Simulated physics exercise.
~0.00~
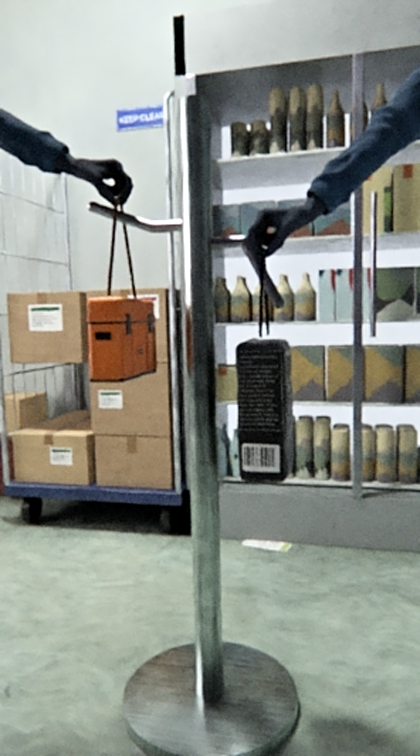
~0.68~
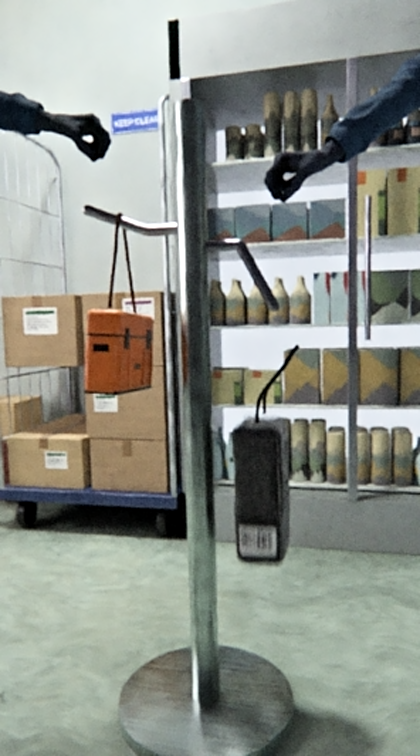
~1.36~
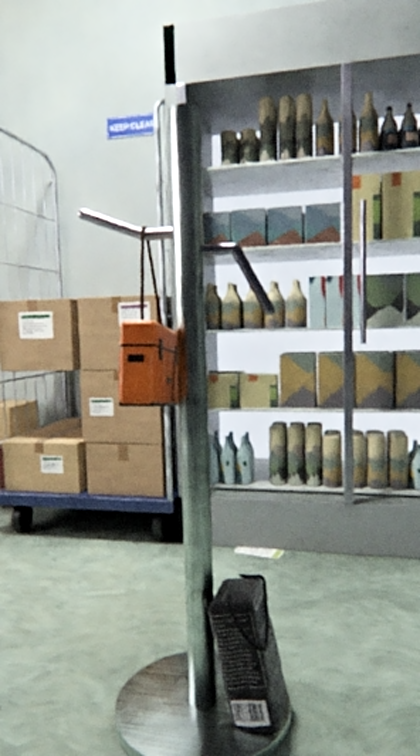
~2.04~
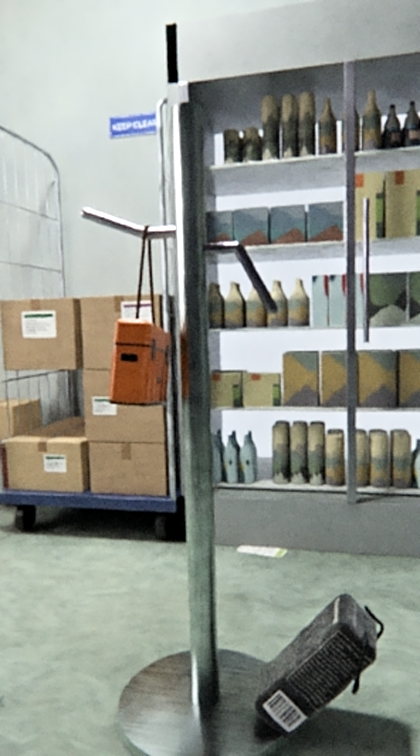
An orange case and a black sack, each on a dark cord loop, are held by two hands at the left and right pegs of a metal stand, seen from the front by a slightly swaying camera. Stacked cardboard boxes on a trolley stand behind at left, with shelves of bottles and cartons at right. The hands let go and draw back; the orange case hangs from the left peg while the black sack slips off the downward-sloping right peg. The sack drops to the floor by the round base, leaning, then tips further right. It ends lying tilted there, the case still hanging.
